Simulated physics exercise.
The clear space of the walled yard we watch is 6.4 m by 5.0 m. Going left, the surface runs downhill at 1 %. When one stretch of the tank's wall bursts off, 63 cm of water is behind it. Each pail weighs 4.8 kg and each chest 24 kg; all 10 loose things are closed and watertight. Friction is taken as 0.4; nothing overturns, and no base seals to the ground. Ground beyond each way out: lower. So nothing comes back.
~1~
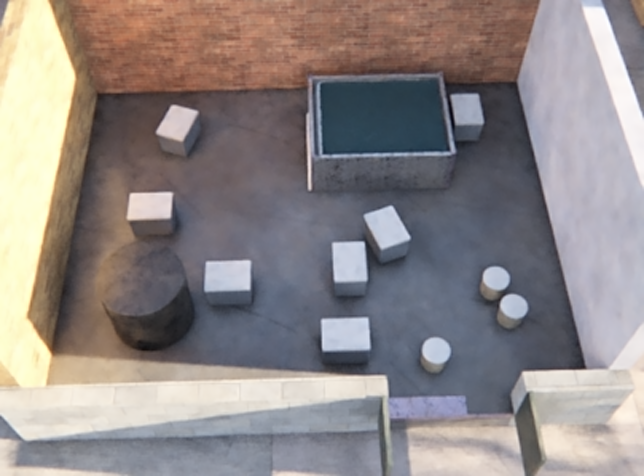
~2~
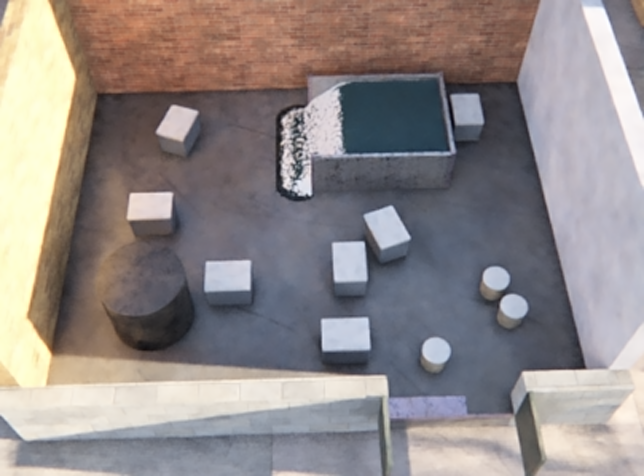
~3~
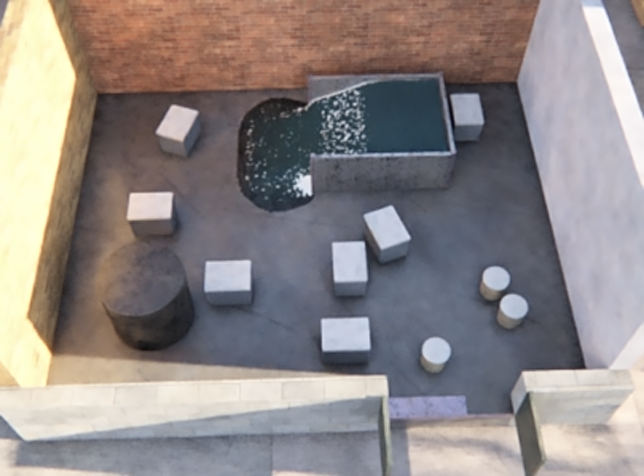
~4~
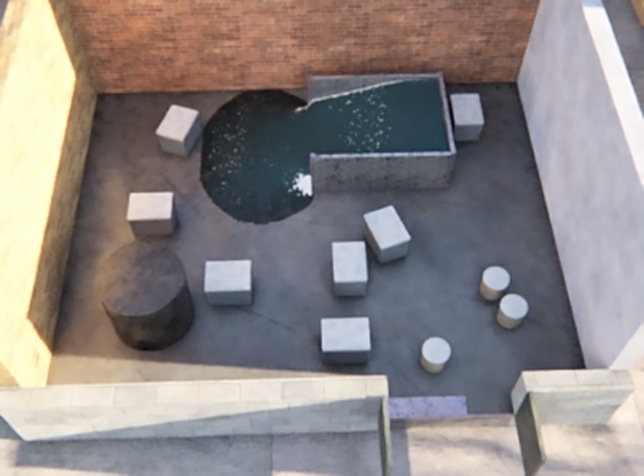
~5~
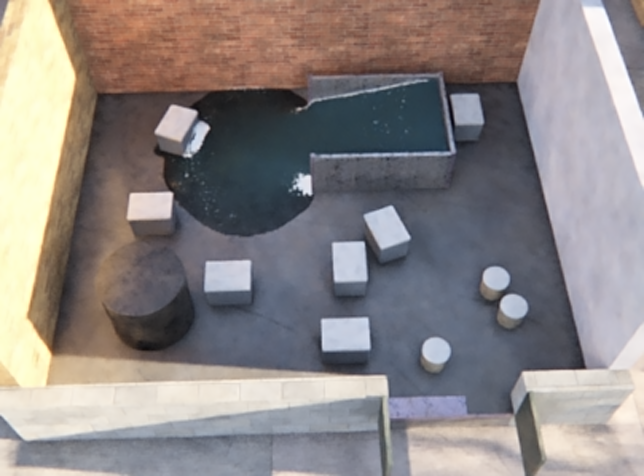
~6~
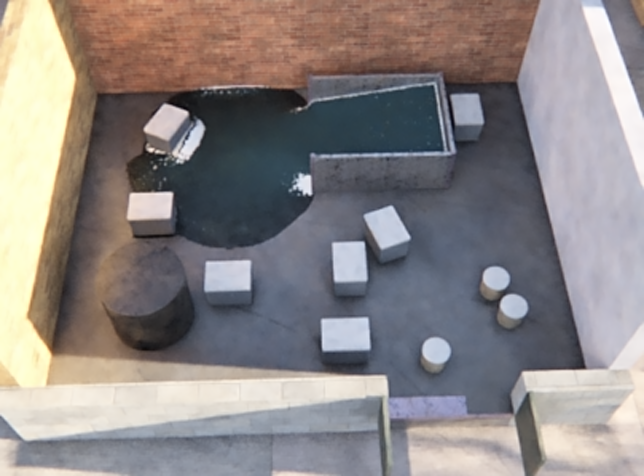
In this clip, water pours from the left side of a raised rectangular tank in a walled yard, spreading leftward in a dark rounded pool that reaches two pale blocks and shifts the upper one slightly left.
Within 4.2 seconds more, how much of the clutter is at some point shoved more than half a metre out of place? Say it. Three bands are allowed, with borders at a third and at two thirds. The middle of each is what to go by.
A minority short of a third gets shifted.
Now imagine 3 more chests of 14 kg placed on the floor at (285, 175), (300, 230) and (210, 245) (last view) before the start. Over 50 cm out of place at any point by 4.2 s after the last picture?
Result, one by one: Exceeded, not exceeded and exceeded.
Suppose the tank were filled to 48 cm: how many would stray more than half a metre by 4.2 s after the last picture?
With that change, 2 of them.
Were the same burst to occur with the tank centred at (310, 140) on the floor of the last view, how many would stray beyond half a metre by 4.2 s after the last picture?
Then 2.
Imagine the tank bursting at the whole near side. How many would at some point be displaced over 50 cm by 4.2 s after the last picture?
So the tally would be 6.
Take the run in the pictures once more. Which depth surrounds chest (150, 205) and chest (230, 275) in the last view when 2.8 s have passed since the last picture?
Roughly 13 and 2 cm.
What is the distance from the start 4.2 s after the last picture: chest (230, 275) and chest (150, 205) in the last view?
Shifts in order: 40 cm; 250 cm.
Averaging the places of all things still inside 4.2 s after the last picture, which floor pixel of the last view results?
The average lands around (362, 285).
Then, 0.4 s after the last picture 1 of 10 are over 50 cm from their spots; 0 afloat.
Then, 1.5 s after the last picture 2 of 10 are over 50 cm from their spots; 2 afloat.
Then, 2.8 s after the last picture 2 of 10 are over 50 cm from their spots; 2 afloat.
Then, 4.2 s after the last picture 2 of 10 are over 50 cm from their spots, and 2 have been at some point; 1 afloat.
